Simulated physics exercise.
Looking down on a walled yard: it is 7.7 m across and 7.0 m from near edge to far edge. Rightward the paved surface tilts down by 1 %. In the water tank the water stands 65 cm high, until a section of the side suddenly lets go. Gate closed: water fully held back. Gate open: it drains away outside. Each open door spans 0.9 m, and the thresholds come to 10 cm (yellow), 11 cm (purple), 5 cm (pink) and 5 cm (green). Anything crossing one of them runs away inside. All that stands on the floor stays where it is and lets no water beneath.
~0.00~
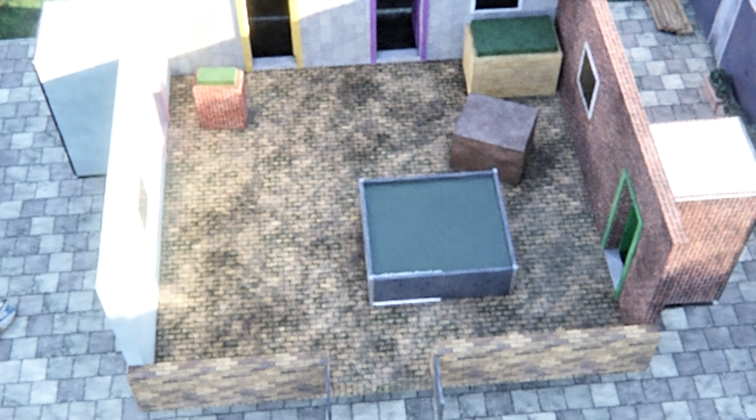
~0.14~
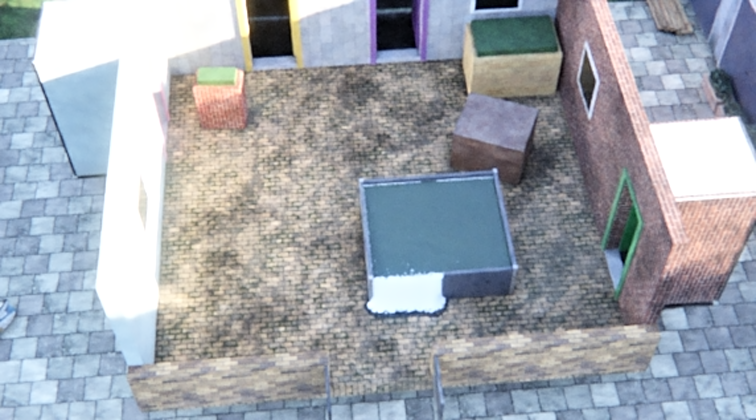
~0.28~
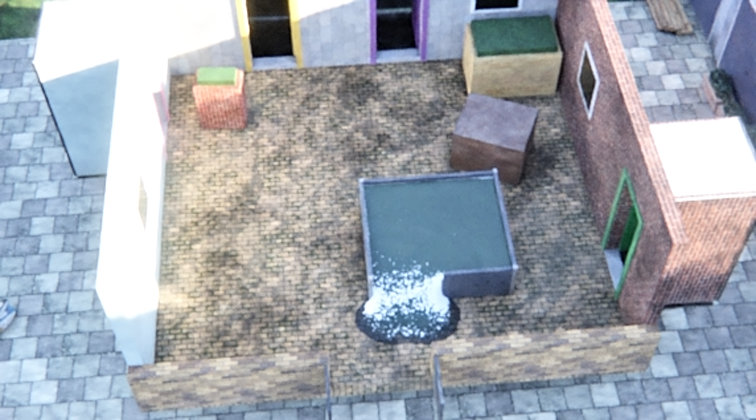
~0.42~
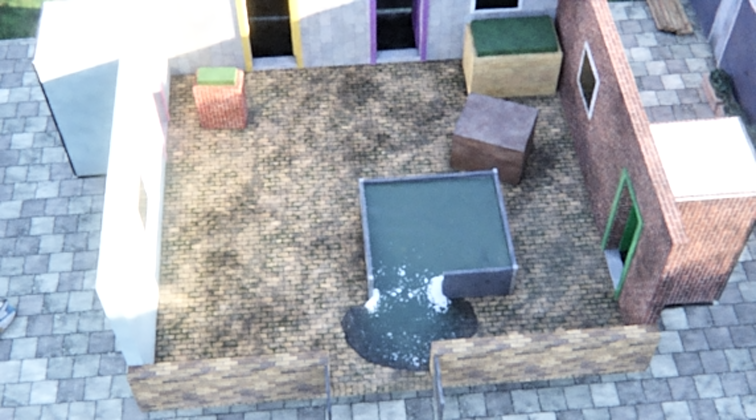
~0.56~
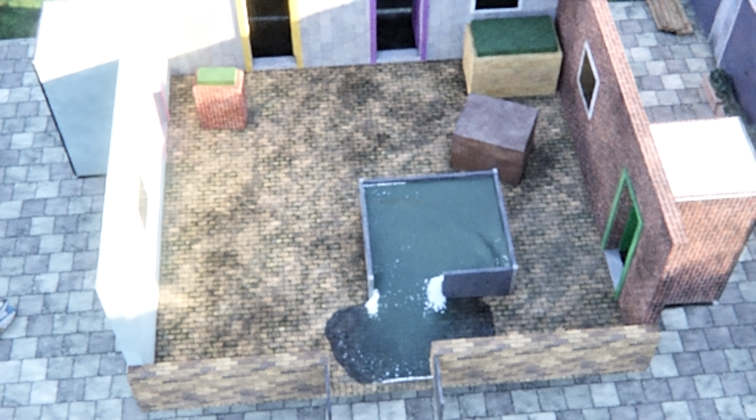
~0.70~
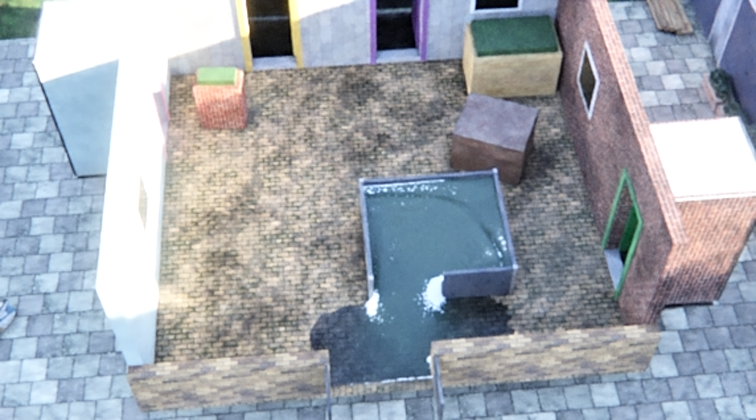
A walled yard paved in brown brick is seen from high above, with a still camera. A grey-rimmed tank of dark green water sits right of centre, a brown box and a green-topped tan block behind it, a small orange brick block at the back left, and a green-framed doorway at right. White, foaming water bursts from the tank's near side, then spreads as a dark pool over the bricks and into the gap in the low front wall.
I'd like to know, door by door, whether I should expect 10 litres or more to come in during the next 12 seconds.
In the end the yellow door undershoots the limit. The purple door undershoots the limit. The pink door undershoots the limit. The green door overshoots the limit.
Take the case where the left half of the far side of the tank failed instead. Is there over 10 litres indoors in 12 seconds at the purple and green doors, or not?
So purple ends up past the limit and green ends up short of it.
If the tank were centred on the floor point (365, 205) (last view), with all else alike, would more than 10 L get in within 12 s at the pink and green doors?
Lab note: Pink door limit not exceeded; green door limit not exceeded.
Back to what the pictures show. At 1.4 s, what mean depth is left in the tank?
It averages close to 47 cm.
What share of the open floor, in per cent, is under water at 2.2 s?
I'd guess around 20 %.
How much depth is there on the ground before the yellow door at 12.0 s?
The depth there is around 0.0 cm.
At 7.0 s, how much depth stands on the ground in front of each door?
You'd get yellow at 0 cm, purple at 0 cm, pink at 0 cm, and green at 7 cm.
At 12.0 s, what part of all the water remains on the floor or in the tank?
Still there: Roughly 40 %.
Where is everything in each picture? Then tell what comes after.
The first frame shows still water, 65 cm deep, in the water tank at (435, 226).
In the second frame, the front is at (371, 308), 0.6 m from the gap at (407, 292); 0.3 m2 of floor is under water; 65 cm left at the back of the water tank.
In the third frame, the front is at (437, 338), 0.9 m from the gap at (407, 293); 1.0 m2 of floor is under water; 65 cm left at the back of the water tank.
In the fourth frame, the front is at a hidden place, 1.3 m from the gap at (407, 293); 2.1 m2 of floor is under water; 65 cm left at the back of the water tank.
In the fifth frame, the front is at a hidden place, 1.7 m from the gap at (407, 293); 3.0 m2 of floor is under water; 64 cm left at the back of the water tank.
In the sixth frame, the front is at a hidden place, 2.0 m from the gap at (407, 293); 3.5 m2 of floor is under water; 58 cm left at the back of the water tank.
After 1.4 s water covers 10 % of the floor and is deepest (36 cm) near (437, 364); yellow door not reached, purple door not reached, pink door not reached, green door not reached.
After 2.2 s water covers 20 % of the floor and is deepest (32 cm) near (437, 364); yellow door not reached, purple door not reached, pink door not reached, green door not reached.
After 3.5 s water covers 25 % of the floor and is deepest (24 cm) near (437, 364); yellow door not reached, purple door not reached, pink door not reached, green door 9 cm at the sill, 10 L in.
After 7.0 s water covers 40 % of the floor and is deepest (13 cm) near (437, 364); yellow door not reached, purple door not reached, pink door not reached, green door 7 cm at the sill, 34 L in.
After 12.0 s water covers 50 % of the floor and is deepest (7 cm) near (558, 109); yellow door not reached, purple door not reached, pink door not reached, green door 5 cm at the sill, 39 L in.
